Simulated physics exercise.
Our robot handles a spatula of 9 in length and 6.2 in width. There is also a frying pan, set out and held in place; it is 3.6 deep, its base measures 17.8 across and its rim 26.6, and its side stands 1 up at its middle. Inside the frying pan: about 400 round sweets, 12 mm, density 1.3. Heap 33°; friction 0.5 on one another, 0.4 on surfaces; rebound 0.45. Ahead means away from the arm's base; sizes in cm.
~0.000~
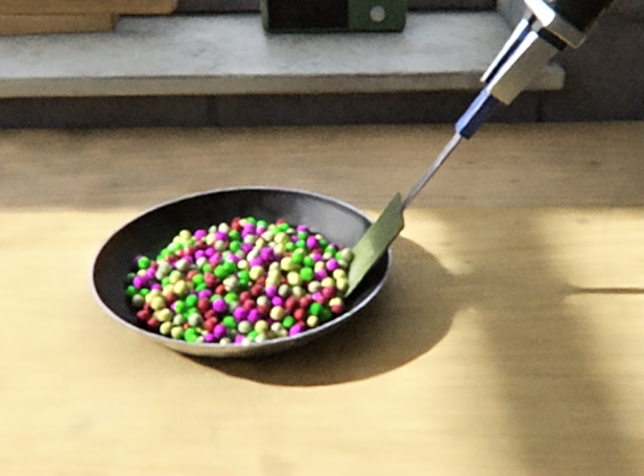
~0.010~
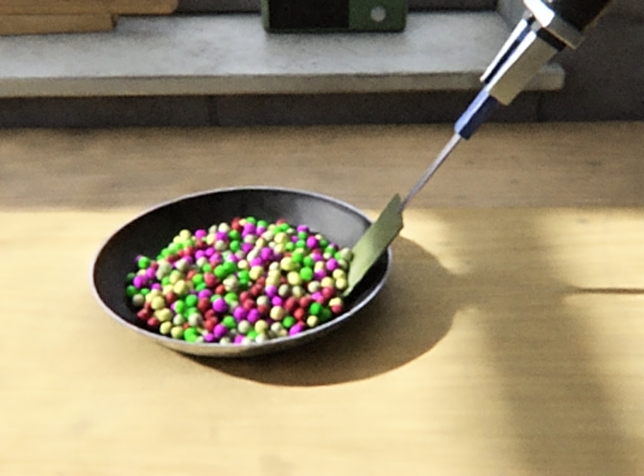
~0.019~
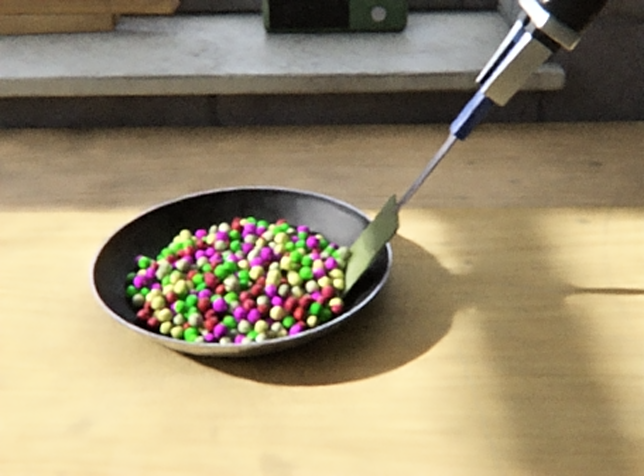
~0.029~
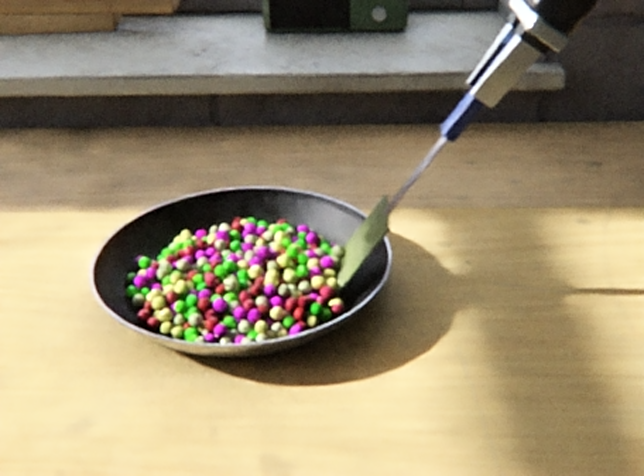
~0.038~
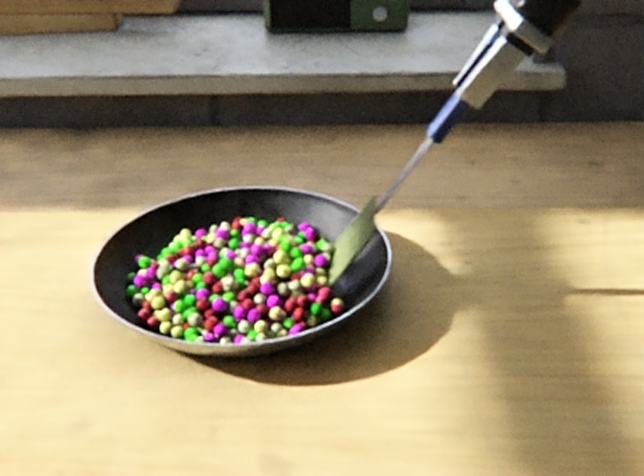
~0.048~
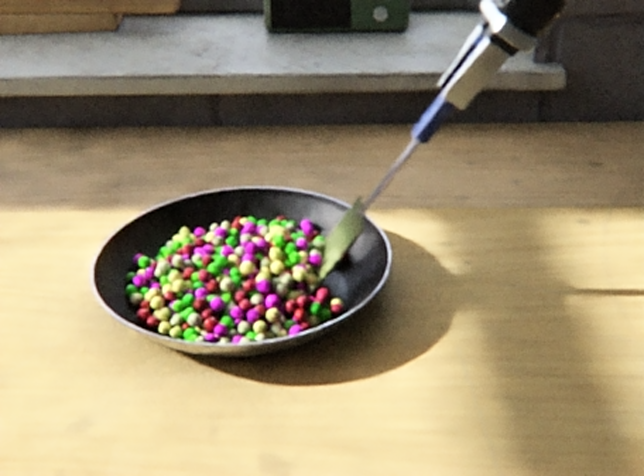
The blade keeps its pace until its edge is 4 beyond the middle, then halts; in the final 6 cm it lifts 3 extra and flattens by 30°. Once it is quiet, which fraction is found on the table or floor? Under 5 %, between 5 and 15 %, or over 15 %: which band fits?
The band that fits is between 5 and 15 %.
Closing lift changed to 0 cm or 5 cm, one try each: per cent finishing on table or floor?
I'd put it near 0 in a hundred, then near 10 in a hundred.
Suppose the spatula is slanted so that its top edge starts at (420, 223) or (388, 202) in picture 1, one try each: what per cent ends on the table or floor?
About 5 and 10 per cent.
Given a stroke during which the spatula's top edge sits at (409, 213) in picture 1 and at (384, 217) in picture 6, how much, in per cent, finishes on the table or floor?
Close to 0 in a hundred.
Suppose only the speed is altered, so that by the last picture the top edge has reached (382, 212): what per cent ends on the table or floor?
That share would be some 0 percent.
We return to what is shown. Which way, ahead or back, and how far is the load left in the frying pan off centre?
3.5 cm ahead.
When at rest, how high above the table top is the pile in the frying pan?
It reaches about 4.5 cm.
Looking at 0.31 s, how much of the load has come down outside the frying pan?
It works out to about 8 in a hundred.
By 0.07 s, sloping 55°, highest piece 6 above the table; 397 in the frying pan.
By 0.09 s, sloping 46°, highest piece 7 above the table; 397 in the frying pan.
By 0.31 s, sloping 26°, highest piece 5 above the table; 368 in the frying pan, 28 on the table or floor, 1 on the blade or in flight.
By 1.36 s, sloping 26°, highest piece 4 above the table; 368 in the frying pan, 29 on the table or floor.
Final count, 368 in the frying pan, 29 on the table or floor. That is 7 % on the table or floor.
